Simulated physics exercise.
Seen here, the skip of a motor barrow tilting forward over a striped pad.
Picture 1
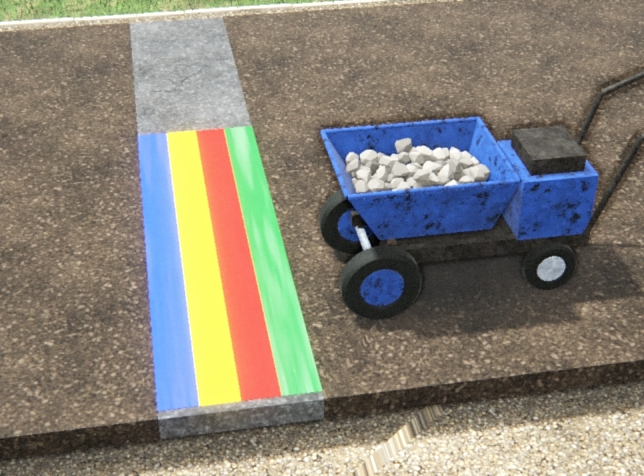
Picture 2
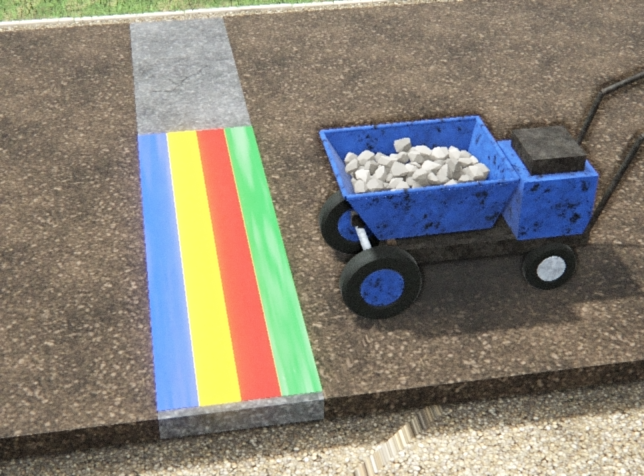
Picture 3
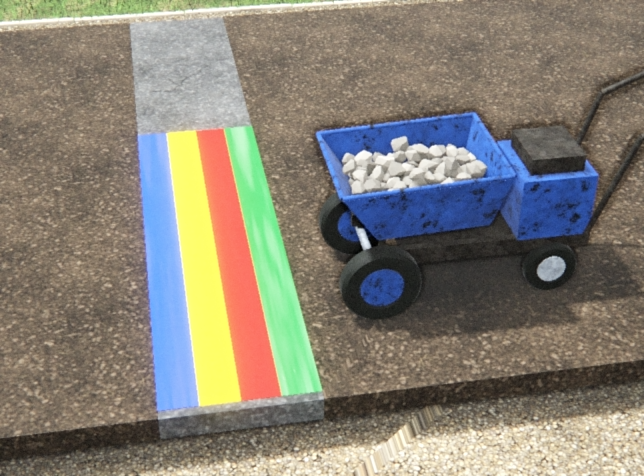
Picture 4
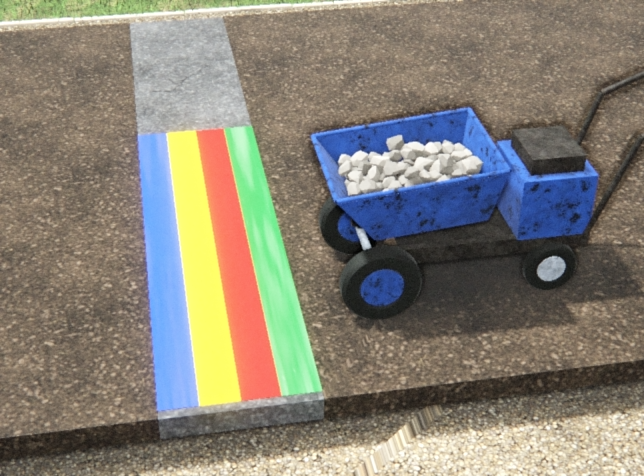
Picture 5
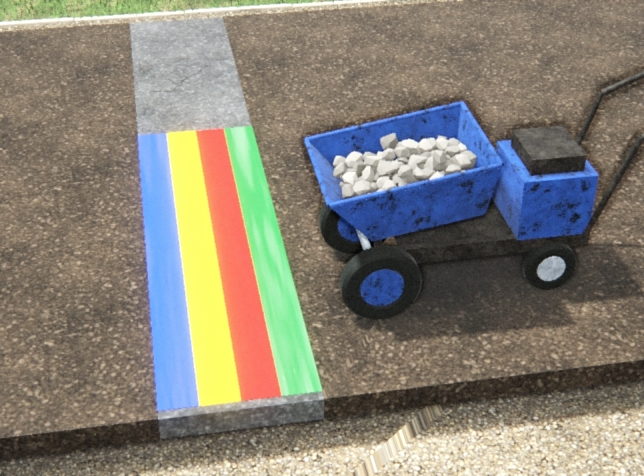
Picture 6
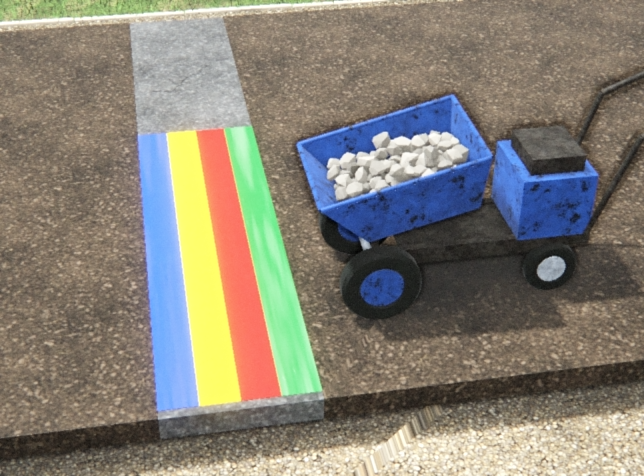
A blue motor barrow with black wheels stands at the right on a dark, speckled slab, seen from above and to one side, with grass along the top edge. Its skip holds pale broken stones, and to its left lies a pad striped blue, yellow, red and green. The skip starts level and slowly tilts a little forward to the left, its rear rising, while the wheels and camera stay still.
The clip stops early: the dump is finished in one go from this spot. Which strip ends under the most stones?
Most lies over the red band.
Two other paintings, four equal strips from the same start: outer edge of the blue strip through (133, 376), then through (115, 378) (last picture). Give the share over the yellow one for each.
The first gives 20 %, the second 20 %.
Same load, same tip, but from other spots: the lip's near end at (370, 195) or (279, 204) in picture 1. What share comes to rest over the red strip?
About 30 and 0 per cent.
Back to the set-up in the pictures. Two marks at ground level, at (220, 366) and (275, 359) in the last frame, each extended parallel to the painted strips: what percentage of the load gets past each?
Near 30 % and 80 %.
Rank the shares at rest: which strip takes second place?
In second place: Yellow.
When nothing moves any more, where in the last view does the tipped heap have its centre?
Roughly at (224, 291).
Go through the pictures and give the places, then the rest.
The first frame shows lip of the skip at (348, 197), level; top of the load at (412, 183), broken stones; green strip at (292, 353); red strip at (254, 357); yellow strip at (214, 362); blue strip at (175, 366).
The second frame shows lip of the skip at (346, 198), level; top of the load at (427, 180).
The third frame shows lip of the skip at (343, 199), tipped barely; top of the load at (424, 178).
The fourth frame shows lip of the skip at (337, 202), tipped barely; top of the load at (437, 167).
The fifth frame shows lip of the skip at (330, 206), tipped a little; top of the load at (435, 165).
The sixth frame shows lip of the skip at (321, 211), tipped a little; top of the load at (428, 162); green strip at (292, 353); red strip at (254, 357); yellow strip at (214, 362); blue strip at (175, 366).
Soon, skip tipped steeply; all in the skip.
A while on, skip tipped steeply; nearly all in the skip; a small part over the red strip; a stray few over the yellow strip.
Towards the end, skip tipped right over; about a third in the skip; a stray few over the green strip; about a third over the red strip; about a quarter over the yellow strip; a small part over the blue strip; a stray few off the paint.
Finally, skip tipped right over; about a quarter in the skip; a stray few over the green strip; about a third over the red strip; about a quarter over the yellow strip; a small part over the blue strip; a stray few off the paint.
